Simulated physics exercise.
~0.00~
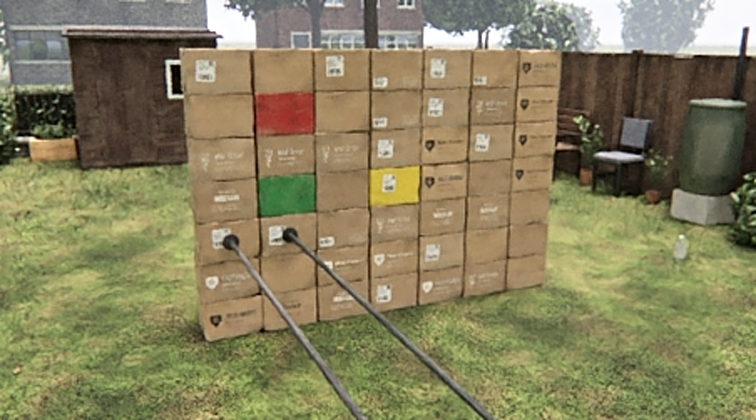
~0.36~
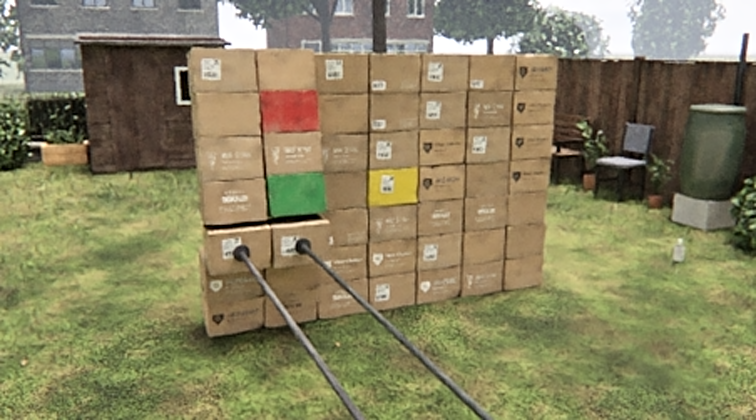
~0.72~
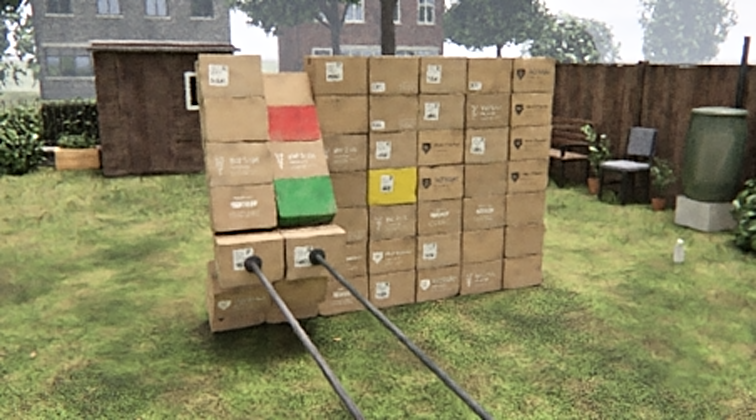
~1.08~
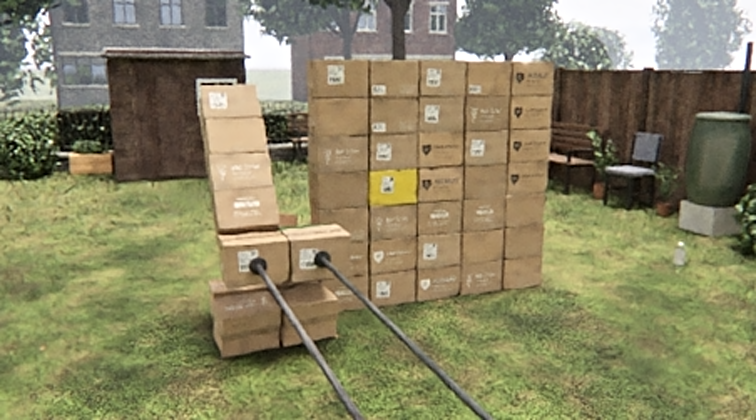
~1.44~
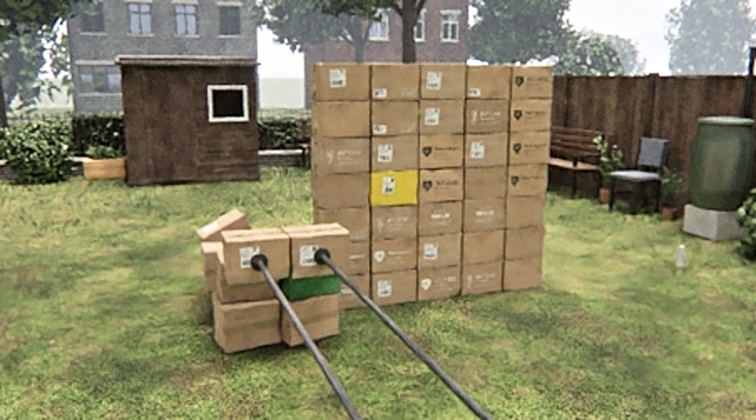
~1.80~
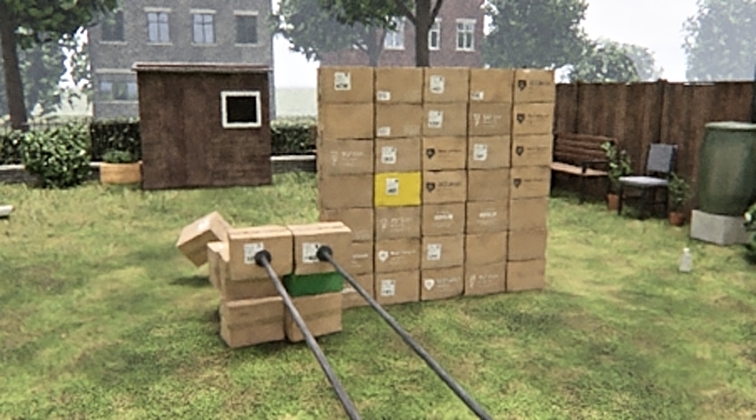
Two rods drag a pair of boxes from the wall, and the left columns collapse.
